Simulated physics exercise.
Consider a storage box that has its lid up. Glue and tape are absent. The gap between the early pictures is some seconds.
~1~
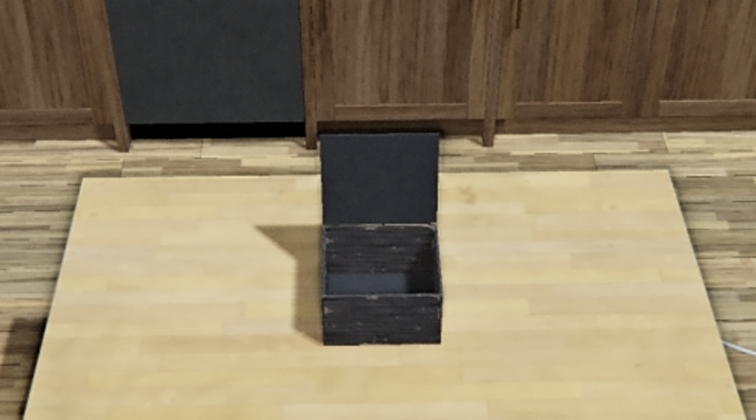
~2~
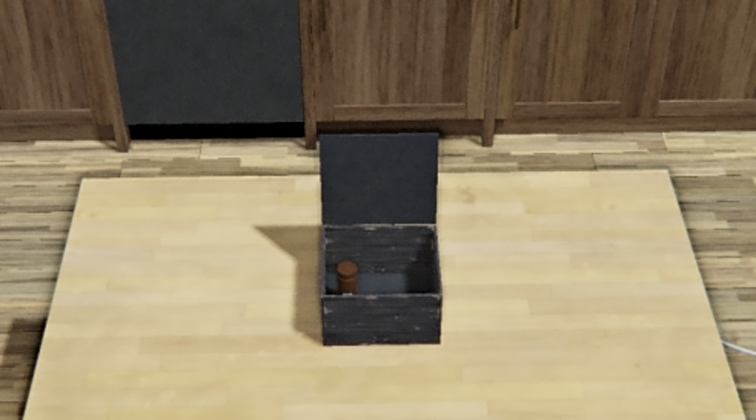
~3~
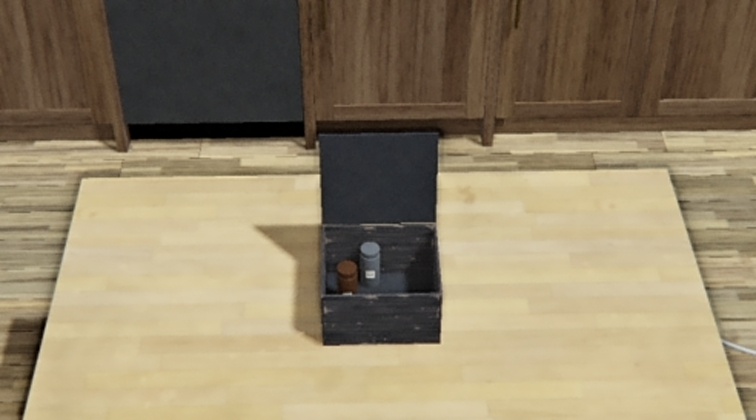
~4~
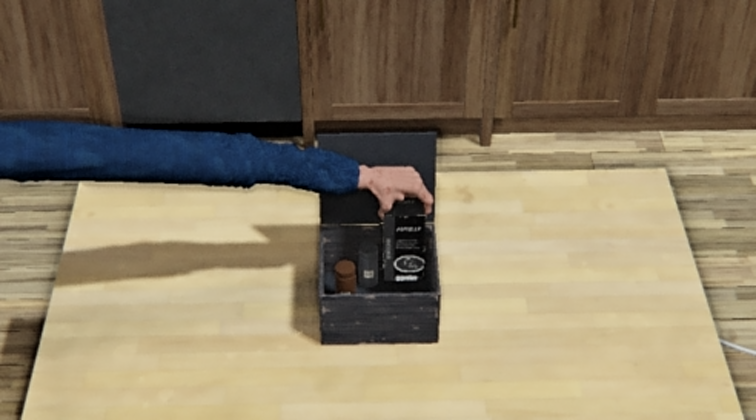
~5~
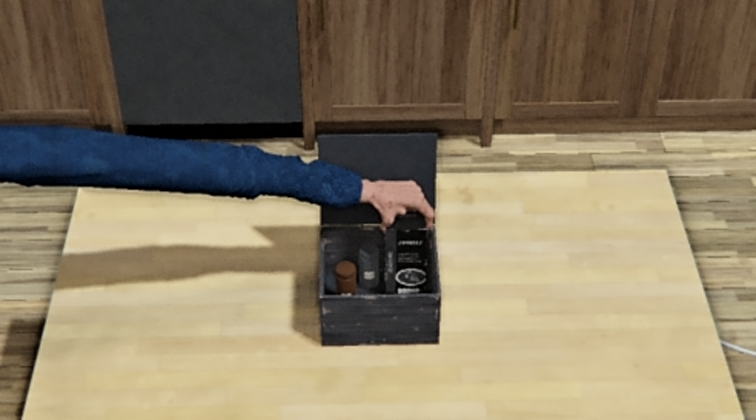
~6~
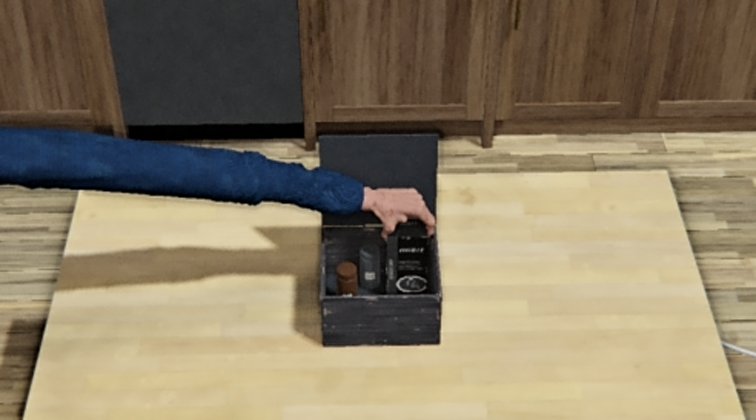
On a light wooden surface, an open dark box held first a reddish-brown container, then a grey shaker too, before a blue-sleeved arm reached from the left and lowered a black carton inside, still gripping it.
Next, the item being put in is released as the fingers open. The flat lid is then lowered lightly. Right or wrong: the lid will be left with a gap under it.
Right.
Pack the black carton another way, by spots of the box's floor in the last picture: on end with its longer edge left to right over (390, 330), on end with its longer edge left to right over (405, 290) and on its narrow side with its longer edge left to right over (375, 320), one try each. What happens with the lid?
In the first case it stays ajar; in the second case it stays ajar; in the third case it shuts flat.
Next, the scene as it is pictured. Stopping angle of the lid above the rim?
Near 16°.
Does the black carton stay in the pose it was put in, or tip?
Once everything settles, it ends up at a slant.
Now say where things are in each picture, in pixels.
In the first picture, the last thing is not in view yet.
In the second picture, the last thing is not in view yet.
In the third picture, the last thing is not in view yet; grey shaker (370, 265).
The fourth picture shows coming down; black carton (404, 239); grey shaker (368, 265).
The fifth picture shows coming down; black carton (406, 252); grey shaker (369, 266).
The sixth picture shows put in, still held; black carton (407, 259); grey shaker (370, 266).
Then, 1.30 s past the last view, lid 78° above the rim.
Then, 2.00 s past the last view, lid 43° above the rim; black carton rocked 11° from its first pose near (407, 264).
Then, 2.40 s past the last view, lid 16° above the rim; black carton rocked 41° from its first pose near (407, 282).
Finally, lid 16° above the rim; down or leaning hard in the box, black carton; the other 2 still in place. Final places as the last picture's camera would see them, black carton near (408, 282).
